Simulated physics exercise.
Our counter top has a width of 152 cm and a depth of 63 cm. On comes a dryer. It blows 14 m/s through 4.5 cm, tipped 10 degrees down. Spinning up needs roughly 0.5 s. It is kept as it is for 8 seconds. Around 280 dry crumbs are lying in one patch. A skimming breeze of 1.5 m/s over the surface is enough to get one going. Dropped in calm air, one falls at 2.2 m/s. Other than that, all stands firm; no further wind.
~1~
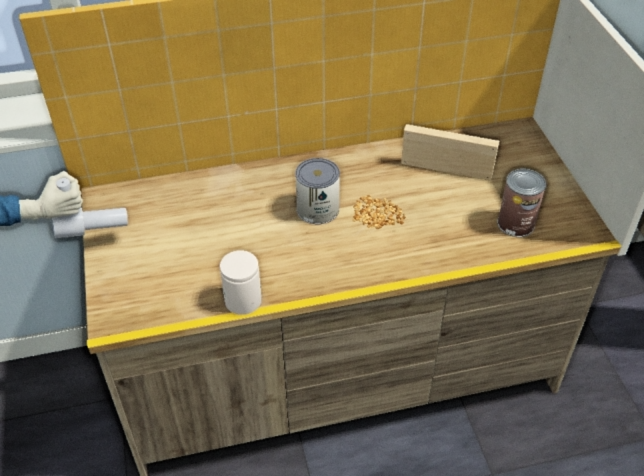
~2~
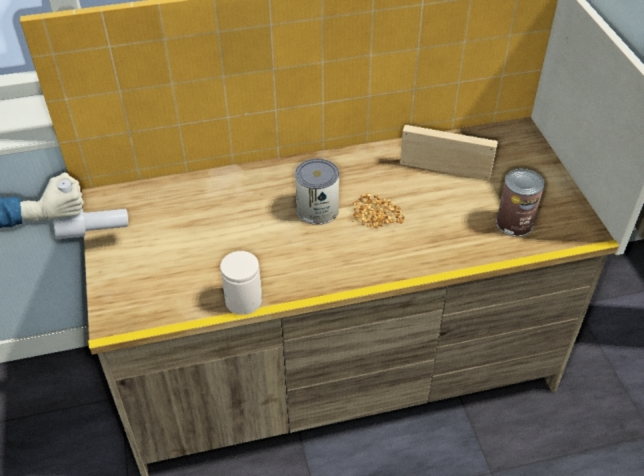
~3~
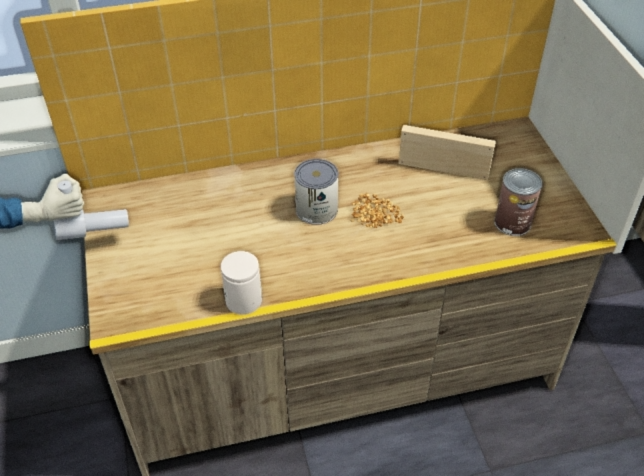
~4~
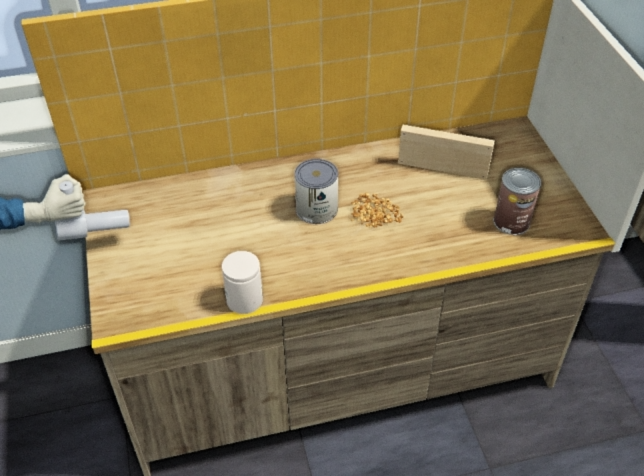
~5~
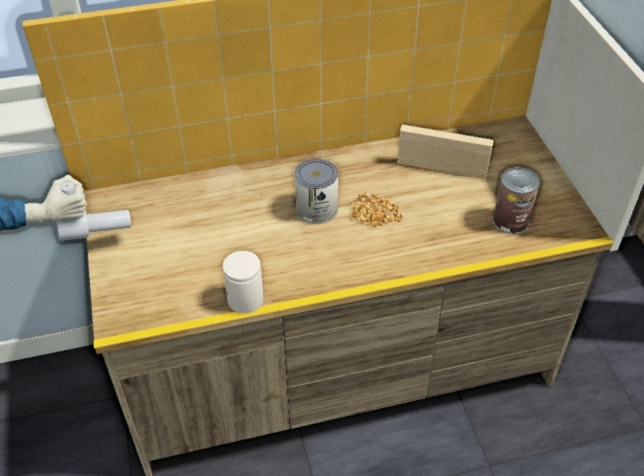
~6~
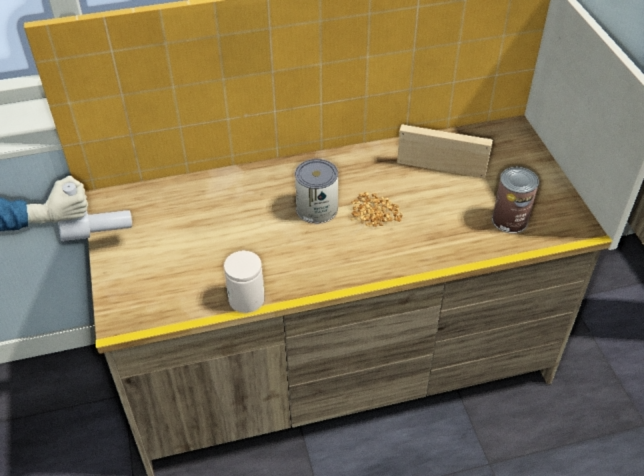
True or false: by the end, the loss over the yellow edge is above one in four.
False.
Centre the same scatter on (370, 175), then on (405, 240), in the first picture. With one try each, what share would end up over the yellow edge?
Taking the two spots in order, you'd get 20 percent and then 50 percent.
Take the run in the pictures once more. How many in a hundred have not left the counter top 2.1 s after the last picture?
I'd say close to 100 % are still there.
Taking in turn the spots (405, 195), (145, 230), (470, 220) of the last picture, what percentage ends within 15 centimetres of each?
Taking the spots one by one, around 70 %, 0 % and 0 %.
Then, 1.2 s after the last picture, 0 % are over the yellow edge; the middle of those still in play is near (374, 210); 70 % have settled or left.
Then, 2.1 s after the last picture, 0 % are over the yellow edge; the middle of those still in play is near (374, 211); 70 % have settled or left.
Then, 4.0 s after the last picture, 0 % are over the yellow edge; the middle of those still in play is near (374, 211); 73 % have settled or left.
Then, 7.6 s after the last picture, at the end, 0 % are over the yellow edge; the middle of those still in play is near (374, 211).
